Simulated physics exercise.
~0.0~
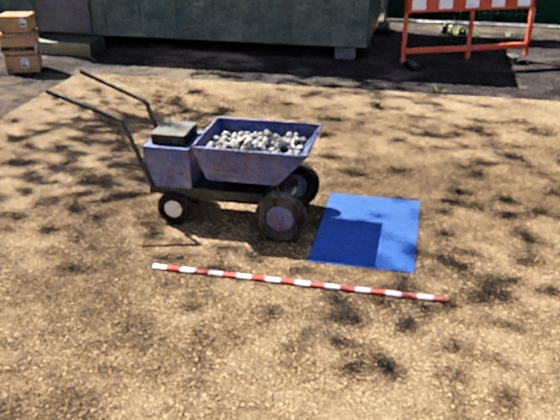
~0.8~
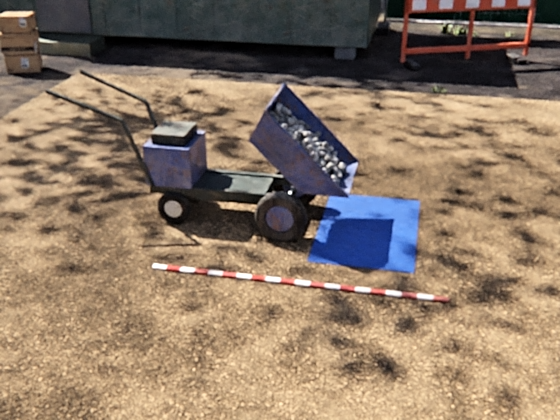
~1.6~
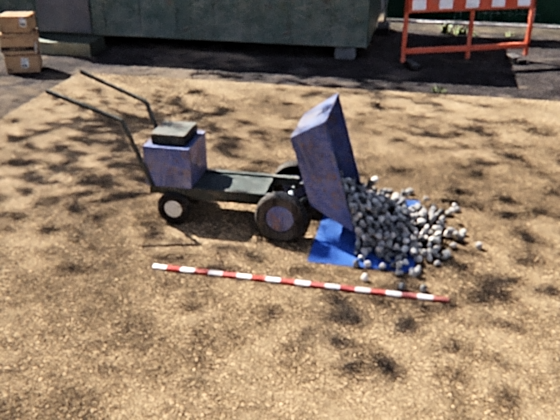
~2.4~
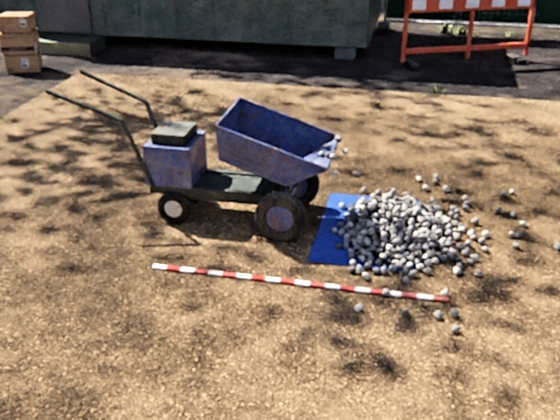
Blue powered barrow tipping its tray of grey stones onto a blue sheet, then lowering it partway beside the spread heap.
